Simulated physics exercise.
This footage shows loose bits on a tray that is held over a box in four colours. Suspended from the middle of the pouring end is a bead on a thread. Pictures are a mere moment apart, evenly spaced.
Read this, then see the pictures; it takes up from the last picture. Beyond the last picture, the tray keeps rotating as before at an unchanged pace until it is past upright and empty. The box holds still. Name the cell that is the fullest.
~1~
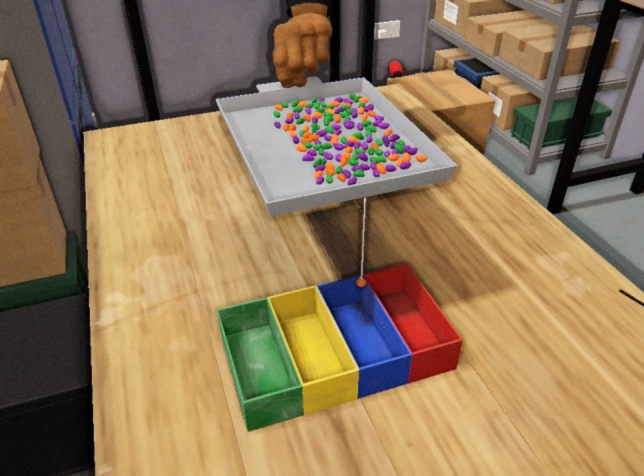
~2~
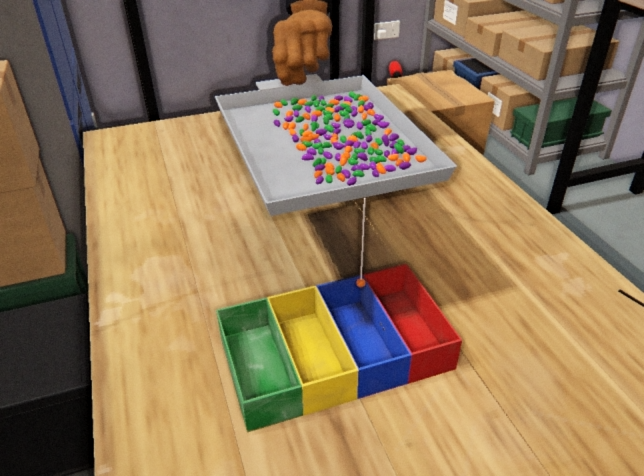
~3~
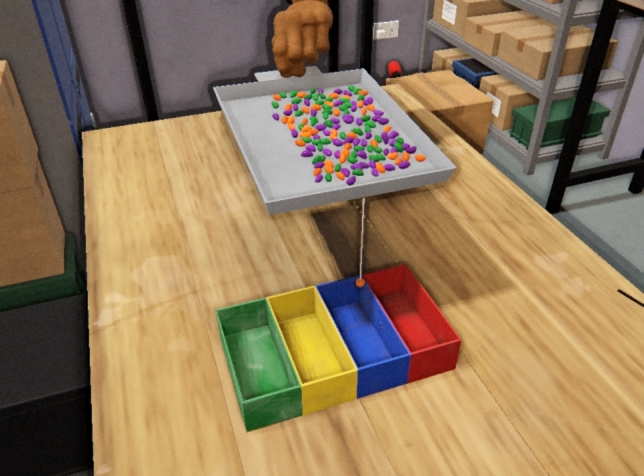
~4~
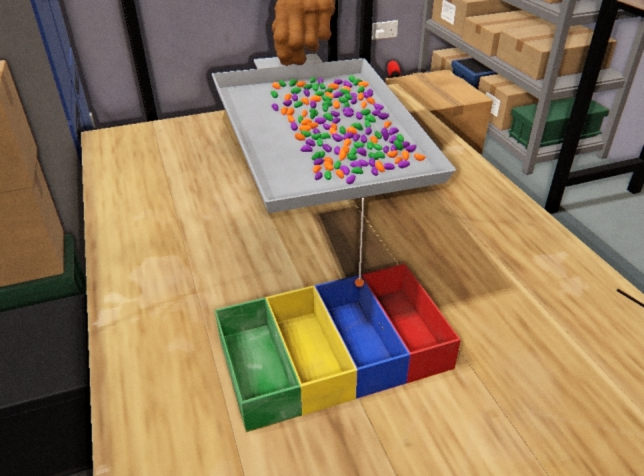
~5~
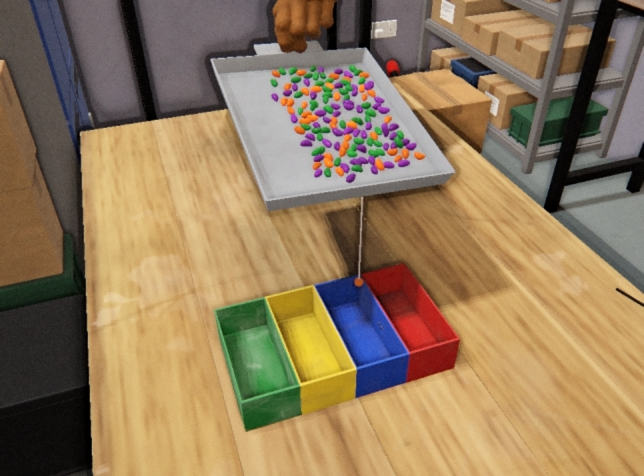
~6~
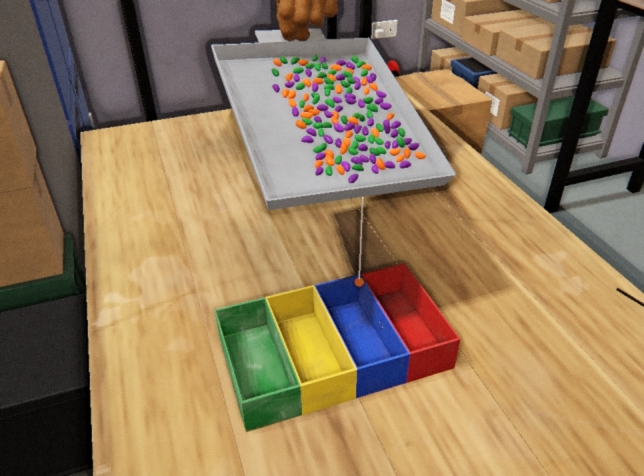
Red.
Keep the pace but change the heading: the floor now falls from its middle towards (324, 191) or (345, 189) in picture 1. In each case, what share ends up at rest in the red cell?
The first gives 0 %, the second 20 %.
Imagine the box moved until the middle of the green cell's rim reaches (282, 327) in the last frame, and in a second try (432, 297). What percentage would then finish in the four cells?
Some 90 percent, followed by some 70 percent.
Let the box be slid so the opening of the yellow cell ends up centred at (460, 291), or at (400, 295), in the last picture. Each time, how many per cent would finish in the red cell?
About 0 per cent first, then about 0 per cent.
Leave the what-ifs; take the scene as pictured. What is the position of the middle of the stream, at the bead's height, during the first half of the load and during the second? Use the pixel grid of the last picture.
I'd say around (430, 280) at first, then around (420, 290).
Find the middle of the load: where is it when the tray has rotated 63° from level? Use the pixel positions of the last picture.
Roughly at (404, 161).
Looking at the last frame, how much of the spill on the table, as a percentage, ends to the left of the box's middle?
Looks to be around 0 per cent of the spill.
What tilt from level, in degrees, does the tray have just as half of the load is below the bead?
At some 105 degrees.
Soon after the last picture, tray tipped steeply; nearly all on the tray; a stray few falling or outside the box.
A little later, tray tipped past a quarter turn; about a third on the tray; a small part in the red cell; a stray few in the blue cell; about half falling or outside the box.
Later still, tray tipped past a quarter turn; about half in the red cell; a small part in the blue cell; about half falling or outside the box.
At rest, tray tipped past a quarter turn; about half in the red cell; a small part in the blue cell; none in the green cell; none in the yellow cell; about half outside the box.
